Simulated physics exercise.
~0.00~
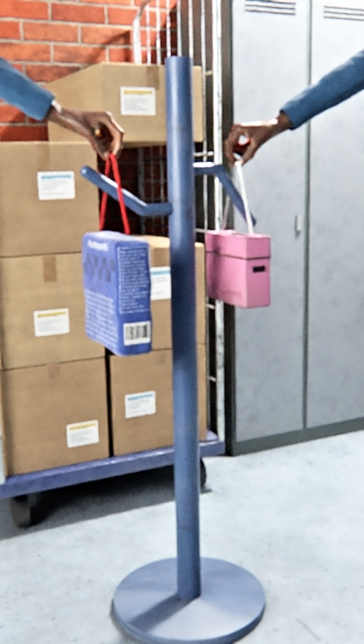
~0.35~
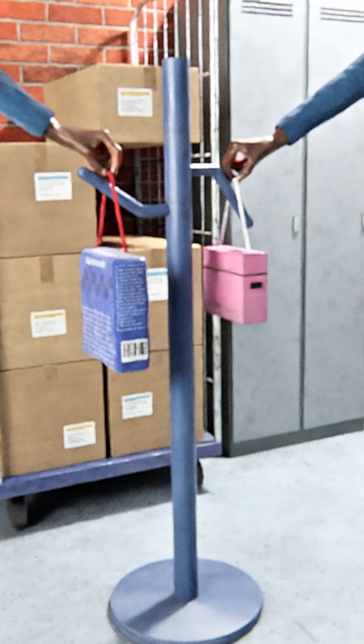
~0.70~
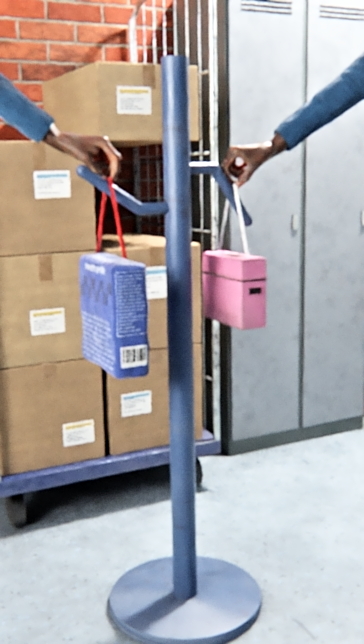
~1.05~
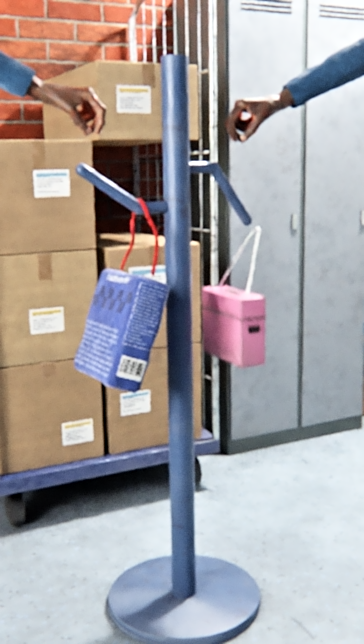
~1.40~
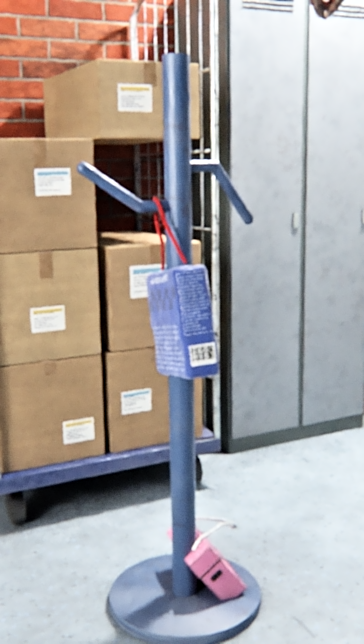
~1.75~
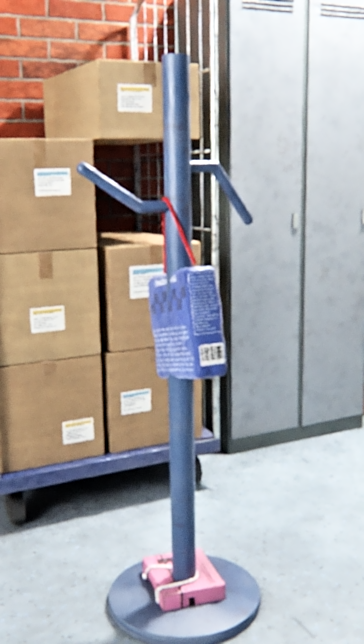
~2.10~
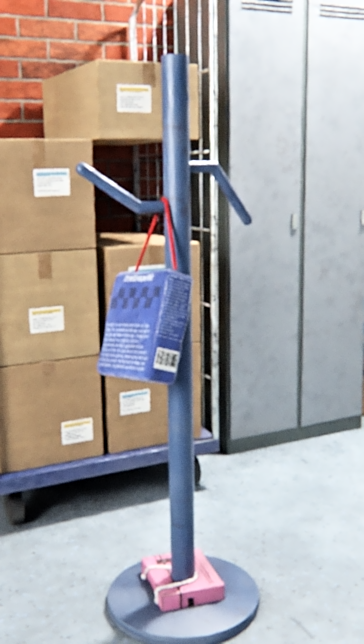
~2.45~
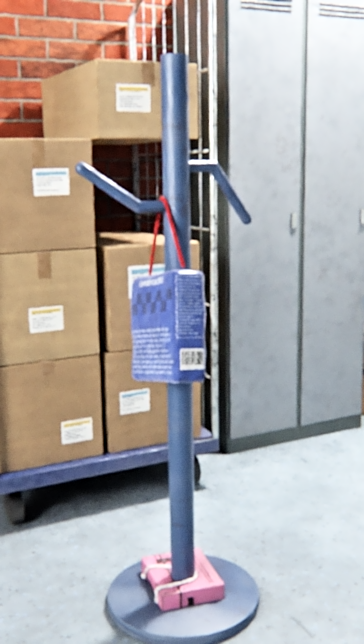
We see two hands lower a blue bag and a pink case onto the sloping pegs of a stand, then let go and draw back. The pink case drops to the base and ends on its side, while the blue bag slides toward the post and stays hanging, swinging and turning.
